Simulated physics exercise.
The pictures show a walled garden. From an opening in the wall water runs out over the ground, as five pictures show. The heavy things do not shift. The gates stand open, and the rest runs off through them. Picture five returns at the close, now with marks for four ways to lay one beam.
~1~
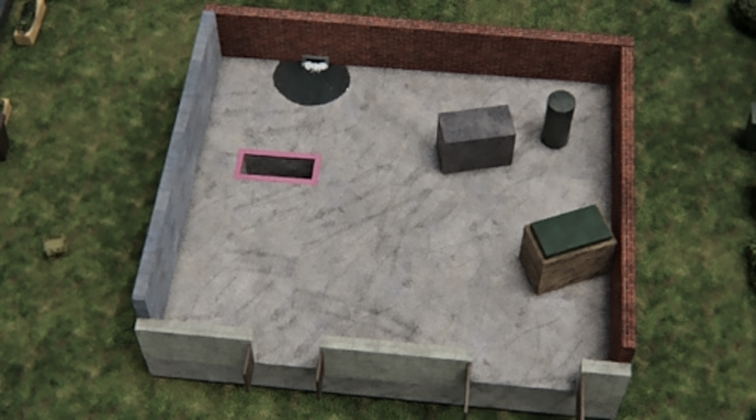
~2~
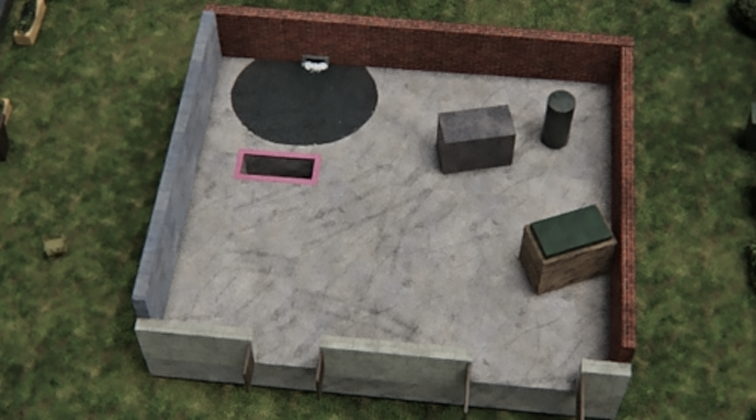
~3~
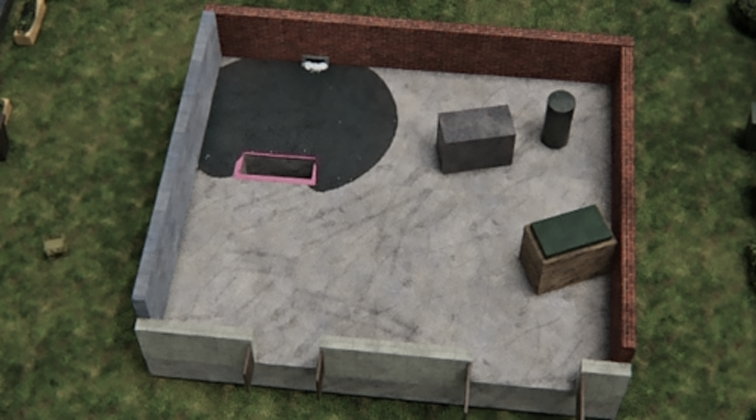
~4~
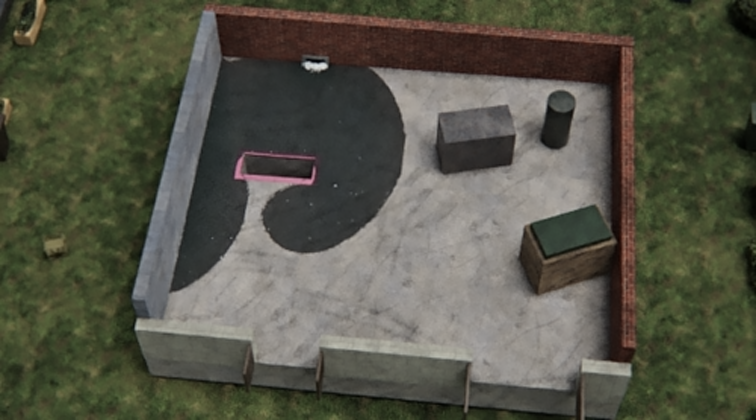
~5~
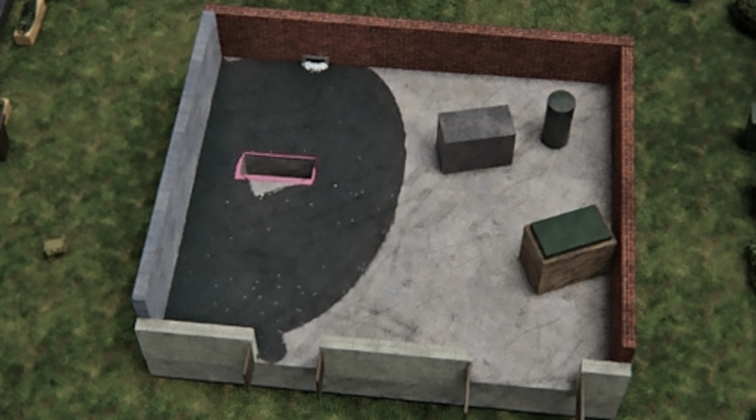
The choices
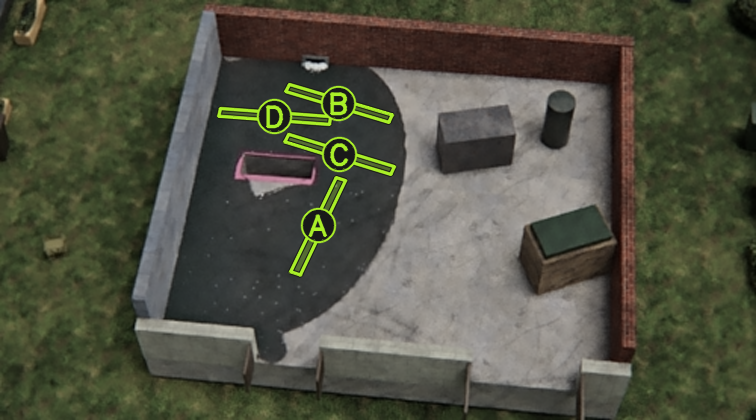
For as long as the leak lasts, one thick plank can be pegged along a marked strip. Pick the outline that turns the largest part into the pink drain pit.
A works best here.
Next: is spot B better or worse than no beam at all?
Spot B is worse.
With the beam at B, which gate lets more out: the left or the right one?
The left one.
On the marked copy, A from (295, 273) to (340, 179); B from (287, 88) to (390, 118); C from (286, 138) to (392, 170); D from (219, 112) to (330, 120).
Choosing A, about 40 % of the stream goes into the pink drain pit, about 59 % out by the gates.
Choosing B, about 13 % of the stream goes into the pink drain pit, about 82 % out by the gates.
Choosing C, about 12 % of the stream goes into the pink drain pit, about 84 % out by the gates.
Choosing D, about 13 % of the stream goes into the pink drain pit, about 83 % out by the gates.
